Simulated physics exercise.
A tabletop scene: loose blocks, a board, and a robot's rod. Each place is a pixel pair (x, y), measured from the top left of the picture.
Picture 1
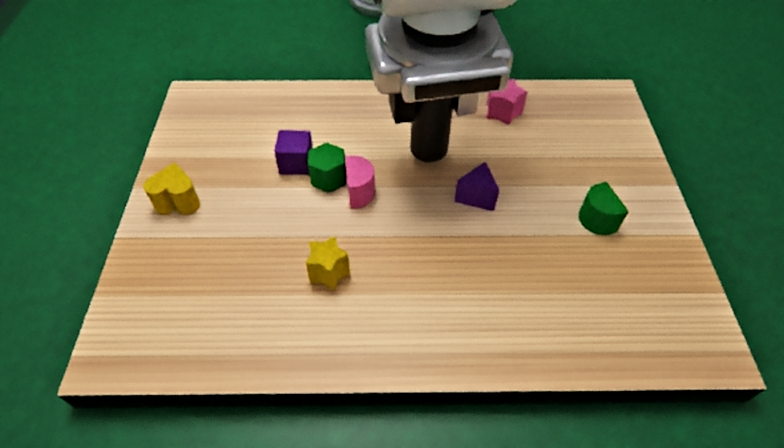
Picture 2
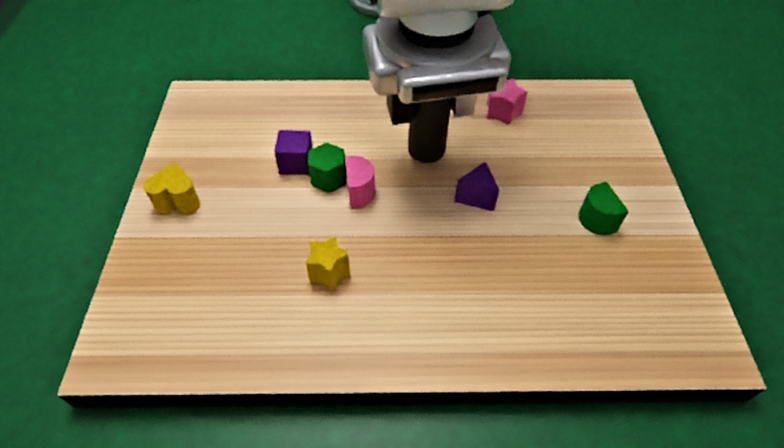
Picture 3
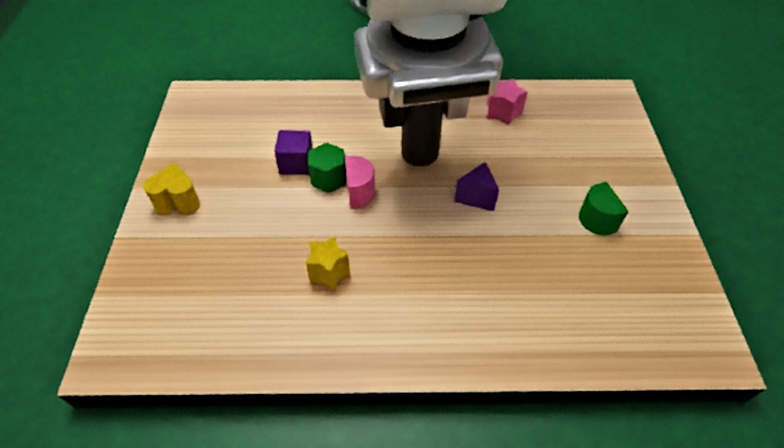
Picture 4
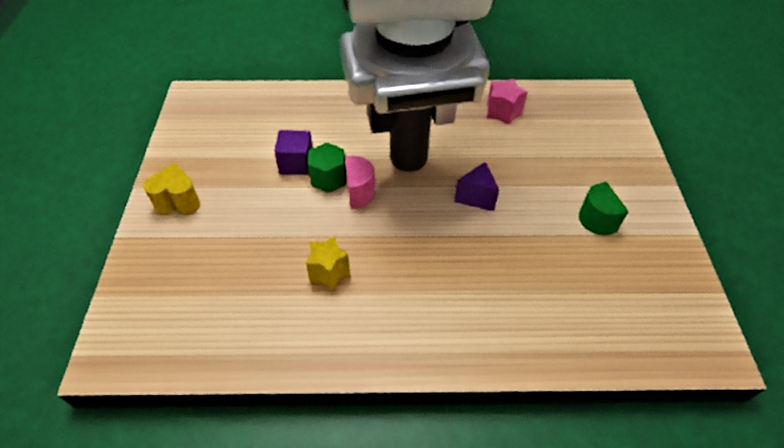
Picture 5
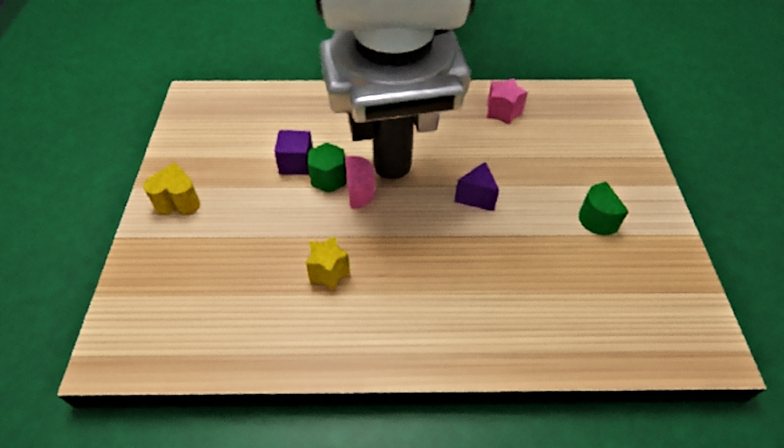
On a wooden board over green cloth, a robot's dark rod moving slightly left toward a pink block among still, colourful blocks.
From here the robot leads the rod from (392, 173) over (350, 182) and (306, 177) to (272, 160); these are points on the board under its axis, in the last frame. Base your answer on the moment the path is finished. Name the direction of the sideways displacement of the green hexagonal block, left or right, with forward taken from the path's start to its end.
It shifts leftward.
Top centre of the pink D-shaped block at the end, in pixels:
The centre of its top will be at (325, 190).
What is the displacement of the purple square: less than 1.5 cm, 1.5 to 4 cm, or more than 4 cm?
That one ends up more than 4 cm from where it is now.
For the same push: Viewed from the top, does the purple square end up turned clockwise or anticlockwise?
Clockwise from above.
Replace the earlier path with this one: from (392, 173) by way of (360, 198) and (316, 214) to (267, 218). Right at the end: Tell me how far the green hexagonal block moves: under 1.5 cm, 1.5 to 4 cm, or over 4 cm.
The answer is 1.5 to 4 cm.
What follows on the original path. One third of the way, rod at (348, 175); purple square at (285, 139), turned 25° clockwise; green hexagonal block at (306, 162), turned 20° clockwise; pink D-shaped block at (331, 188).
Two thirds of the way, rod at (305, 170); purple square at (273, 137), turned 65° clockwise; green hexagonal block at (265, 168), turned 25° anticlockwise; pink D-shaped block at (325, 190), turned 15° anticlockwise.
At the end, rod at (271, 153); purple square at (244, 120), turned 50° clockwise; green hexagonal block at (254, 168), turned 50° anticlockwise; pink D-shaped block at (325, 190), turned 15° anticlockwise; purple triangle in place.
